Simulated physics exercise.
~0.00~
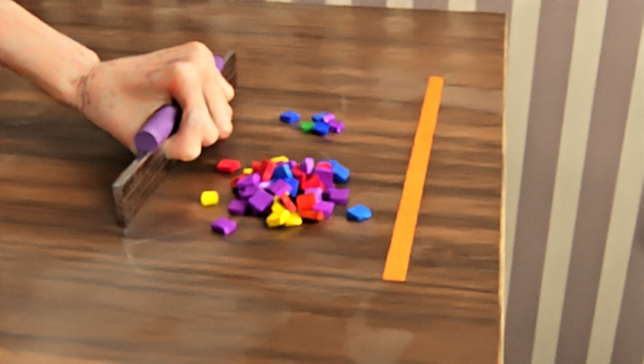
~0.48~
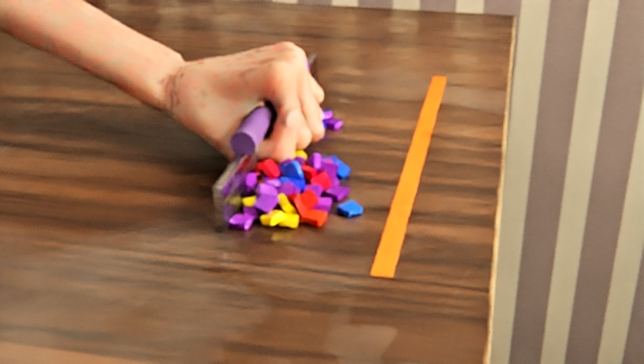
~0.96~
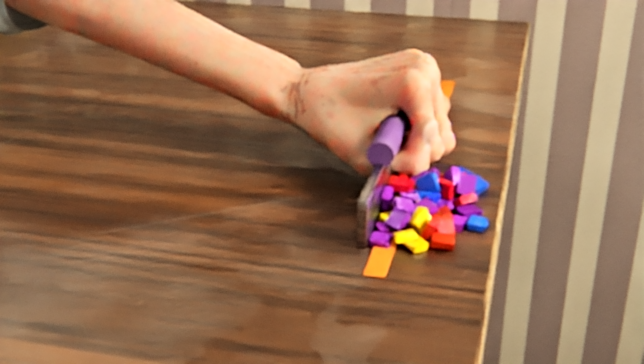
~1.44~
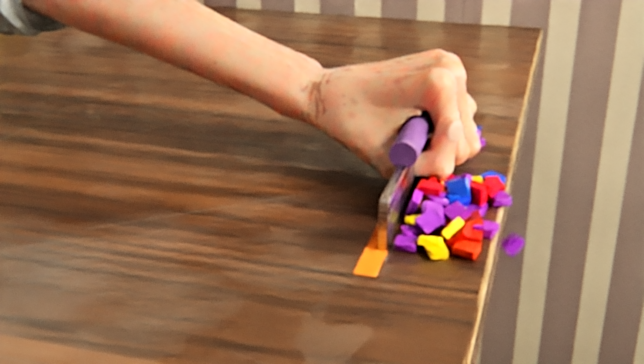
A hand gripping a scraper with a purple handle moves rightward across a dark wooden table, seen from above at a slight angle, with a striped surface beyond the table's right edge. Ahead of the blade lies a loose heap of purple, red, yellow and blue bits, with a smaller cluster behind it and a strip of orange tape farther right. The scraper reaches the heap and pushes the bits together over the tape toward the edge. It stops at the tape, with the bits crowded at the brink and a purple piece or so going over.
